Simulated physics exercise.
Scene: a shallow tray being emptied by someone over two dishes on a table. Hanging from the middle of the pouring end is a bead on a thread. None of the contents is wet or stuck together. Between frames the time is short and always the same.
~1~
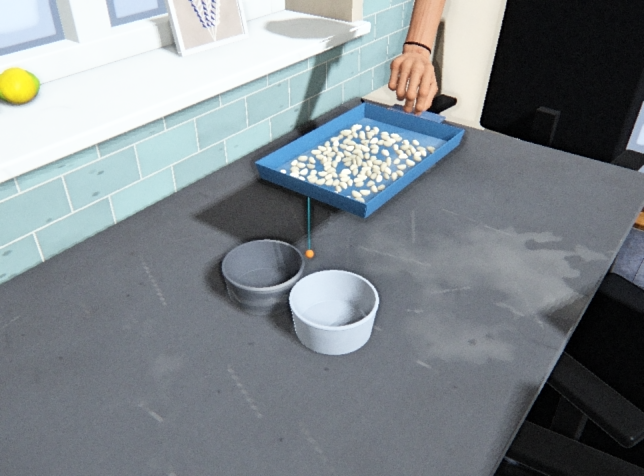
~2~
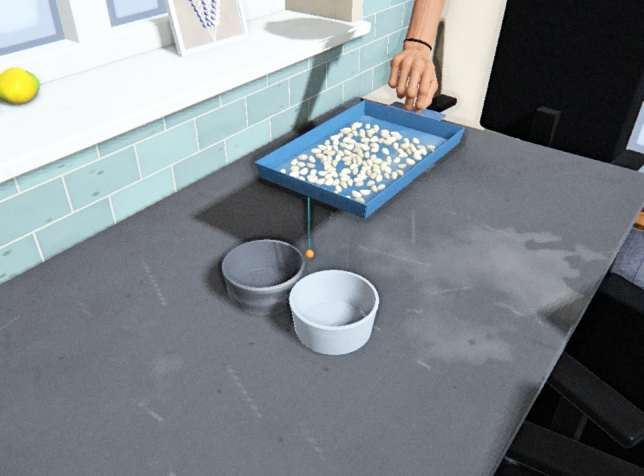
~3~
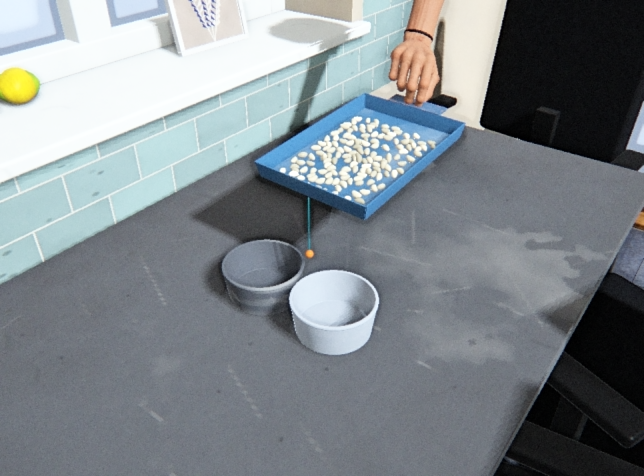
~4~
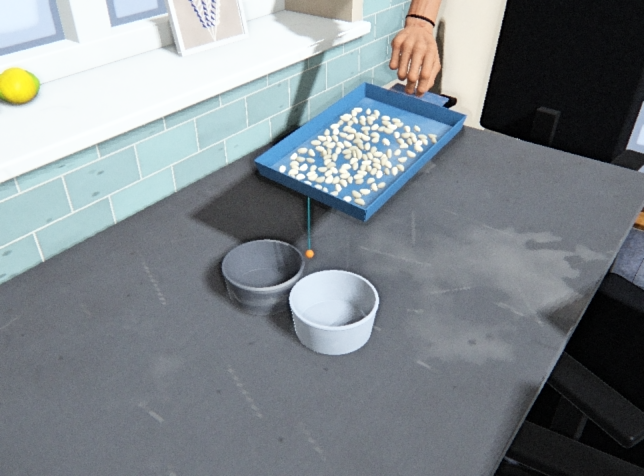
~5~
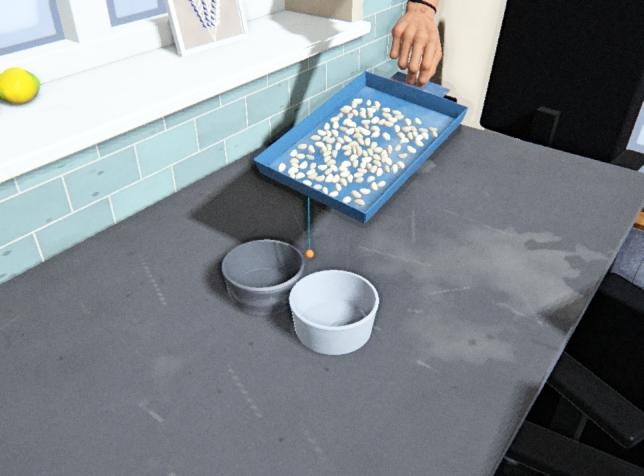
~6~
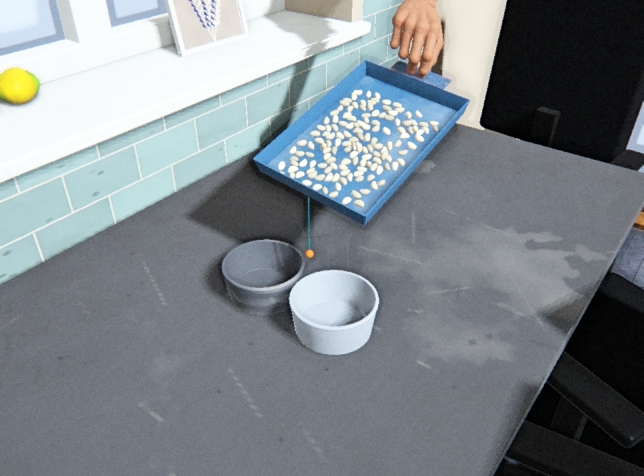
At the start, a hand holds a shallow blue tray of white beans level above a dark dish and a pale dish on a gray table. The hand then gradually raises the far end, tilting the tray with its right front corner lowest, while the beans stay in it and the dishes remain still.
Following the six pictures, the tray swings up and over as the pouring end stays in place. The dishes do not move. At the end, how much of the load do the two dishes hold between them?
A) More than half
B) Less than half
Answer: A.
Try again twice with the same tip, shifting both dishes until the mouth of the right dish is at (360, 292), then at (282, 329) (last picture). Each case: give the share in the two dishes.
Approximately 80 percent, followed by approximately 0 percent.
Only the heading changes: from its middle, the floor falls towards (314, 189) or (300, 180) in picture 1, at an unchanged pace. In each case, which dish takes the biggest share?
Leftward dish for the first, Leftward dish for the second.
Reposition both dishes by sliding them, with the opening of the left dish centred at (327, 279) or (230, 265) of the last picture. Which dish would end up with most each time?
Left side first, Right side second.
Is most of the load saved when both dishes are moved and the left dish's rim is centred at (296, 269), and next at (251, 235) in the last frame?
First shift, a majority share; second shift, a minority share.
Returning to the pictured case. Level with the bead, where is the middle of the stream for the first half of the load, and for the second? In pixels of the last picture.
Initially about (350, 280); subsequently about (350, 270).
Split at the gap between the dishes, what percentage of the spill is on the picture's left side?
Some 40 %.
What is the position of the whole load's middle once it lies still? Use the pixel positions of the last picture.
Resting centre, last picture - approx. (338, 319).
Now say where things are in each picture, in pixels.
In the first picture, corners of the pouring end near (260, 162) and (365, 201), level; middle of the load near (355, 162), white beans; left dish near (237, 295); right dish near (308, 334); bead on its thread near (309, 254).
In the second picture, corners of the pouring end near (260, 162) and (365, 202), level; middle of the load near (355, 161).
In the third picture, corners of the pouring end near (260, 161) and (365, 204), tipped barely, lowest at the right corner; middle of the load near (355, 158).
In the fourth picture, corners of the pouring end near (259, 160) and (365, 207), tipped a little, lowest at the right corner; middle of the load near (355, 154).
In the fifth picture, corners of the pouring end near (259, 159) and (365, 209), tipped a little, lowest at the right corner; middle of the load near (355, 150).
In the sixth picture, corners of the pouring end near (258, 158) and (365, 212), tipped clearly, lowest at the right corner; middle of the load near (355, 146); left dish near (237, 295); right dish near (308, 334).
Shortly afterwards, tray tipped steeply; the whole lot on the tray.
Next, tray tipped right over; all but a few on the tray; a little in the right dish; only a few in the air.
Some moments later, tray tipped past a quarter turn; all but a few in the right dish; a little outside both.
In the end, tray tipped past a quarter turn; all but a few in the right dish; none at all in the left dish; a little outside both.
